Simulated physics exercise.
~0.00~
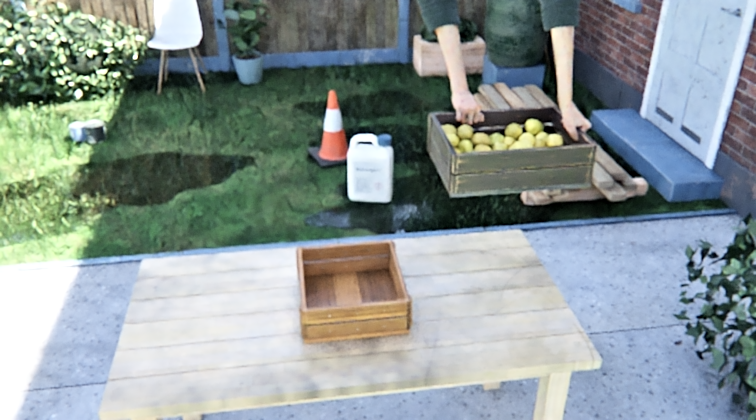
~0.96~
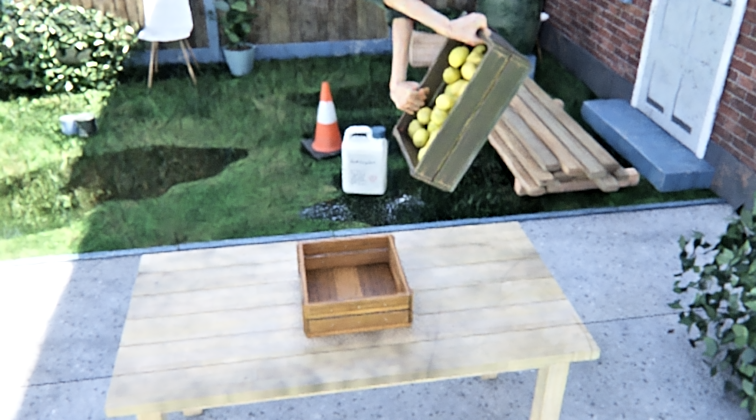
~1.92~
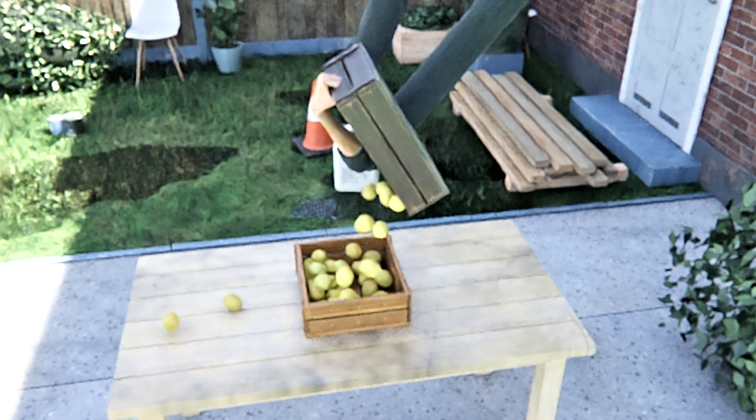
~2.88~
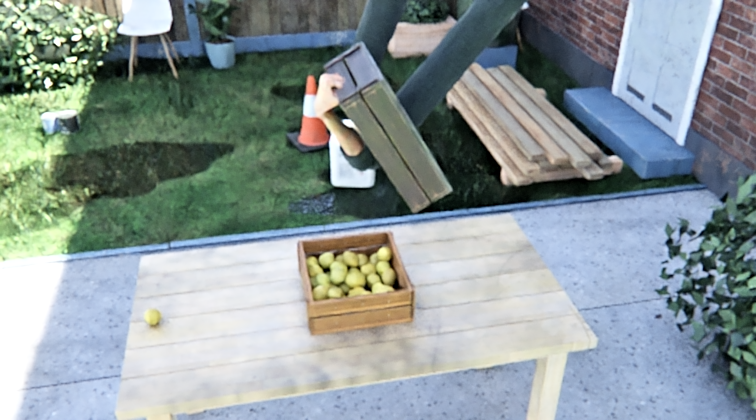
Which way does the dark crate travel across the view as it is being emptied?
The dark crate moves to the left, ending up tipped over above and behind the wooden box.
